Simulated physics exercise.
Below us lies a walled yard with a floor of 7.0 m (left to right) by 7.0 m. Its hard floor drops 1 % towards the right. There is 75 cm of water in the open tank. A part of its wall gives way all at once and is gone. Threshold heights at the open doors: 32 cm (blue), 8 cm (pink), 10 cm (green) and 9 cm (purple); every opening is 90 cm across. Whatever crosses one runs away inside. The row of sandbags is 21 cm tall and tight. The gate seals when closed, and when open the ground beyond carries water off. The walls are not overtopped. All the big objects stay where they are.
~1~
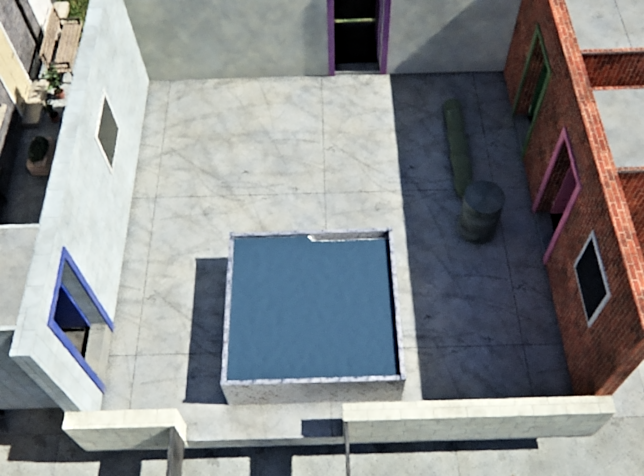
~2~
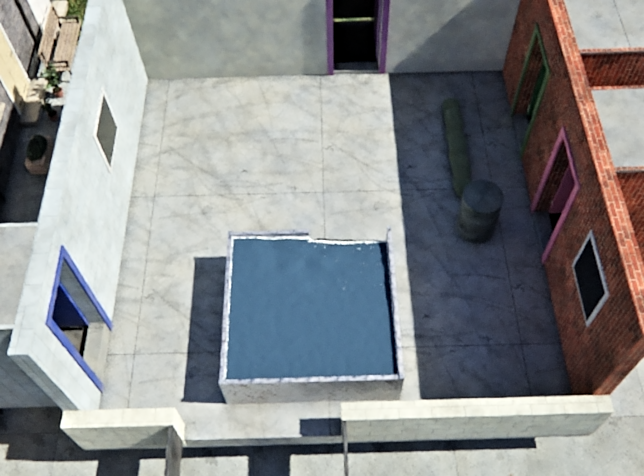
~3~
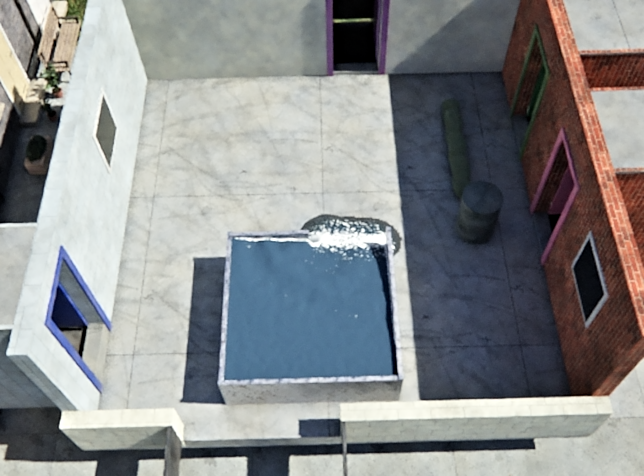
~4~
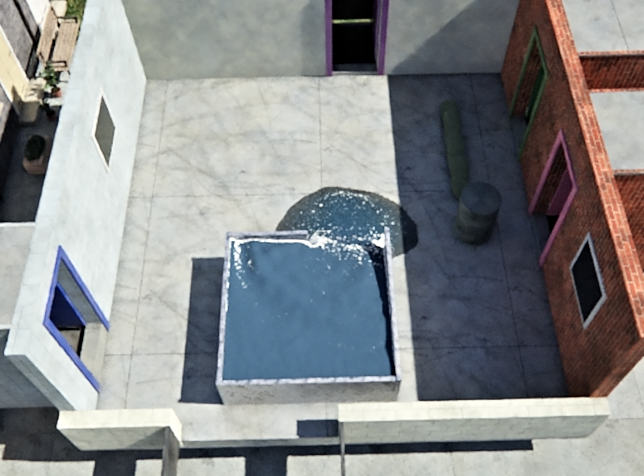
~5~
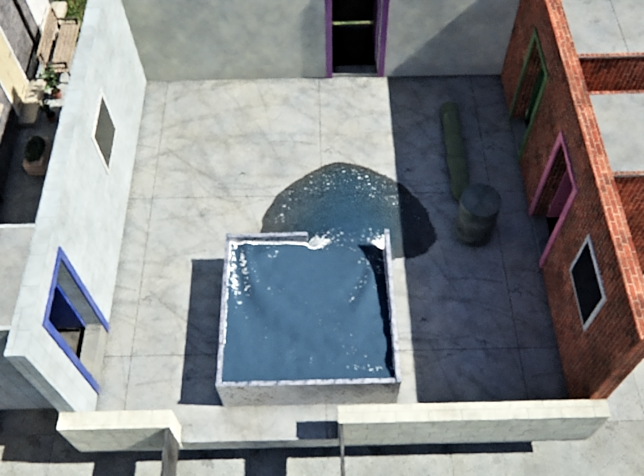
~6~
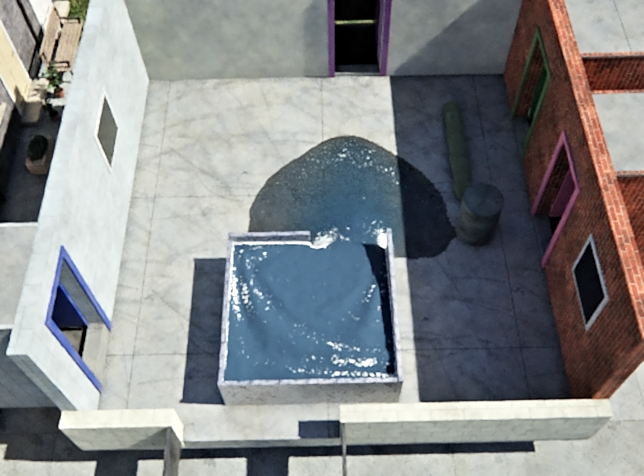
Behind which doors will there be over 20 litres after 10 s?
Within that time: At the blue door it keeps below the limit; at the pink door it goes over the limit; at the green door it stays under the limit; at the purple door it exceeds the limit.
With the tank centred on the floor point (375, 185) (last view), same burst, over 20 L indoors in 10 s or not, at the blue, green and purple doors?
Against that limit: Blue under, green over, purple over.
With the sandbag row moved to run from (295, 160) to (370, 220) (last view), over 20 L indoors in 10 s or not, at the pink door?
Then: Pink not over.
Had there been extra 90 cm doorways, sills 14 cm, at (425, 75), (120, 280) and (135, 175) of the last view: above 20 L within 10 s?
In that order: Over, under, below.
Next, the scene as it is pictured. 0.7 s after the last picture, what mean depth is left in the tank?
About 56 cm.
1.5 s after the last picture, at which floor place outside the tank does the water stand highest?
At about (422, 80).
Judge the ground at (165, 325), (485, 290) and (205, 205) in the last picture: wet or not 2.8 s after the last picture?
In turn: Not reached, still dry, dry.
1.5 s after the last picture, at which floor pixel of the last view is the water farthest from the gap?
Around (504, 79).
Then, 0.7 s after the last picture water covers 35 % of the floor and is deepest (45 cm) near (357, 253); blue door not reached, pink door not reached, green door not reached, purple door 13 cm at the sill, 10 L in.
Then, 1.5 s after the last picture water covers 40 % of the floor and is deepest (46 cm) near (422, 80); blue door not reached, pink door not reached, green door not reached, purple door 25 cm at the sill, 91 L in.
Then, 2.8 s after the last picture water covers 50 % of the floor and is deepest (35 cm) near (422, 80); blue door not reached, pink door 4 cm at the sill, 0 L in, green door 10 cm at the sill, 1 L in, purple door 25 cm at the sill, 256 L in.
Then, 5.3 s after the last picture water covers 75 % of the floor and is deepest (26 cm) near (495, 79); blue door not reached, pink door 13 cm at the sill, 17 L in, green door 8 cm at the sill, 2 L in, purple door 18 cm at the sill, 362 L in.
Then, 9.3 s after the last picture water covers 95 % of the floor and is deepest (14 cm) near (497, 92); blue door 4 cm at the sill, 0 L in, pink door 10 cm at the sill, 57 L in, green door 7 cm at the sill, 3 L in, purple door 12 cm at the sill, 416 L in.
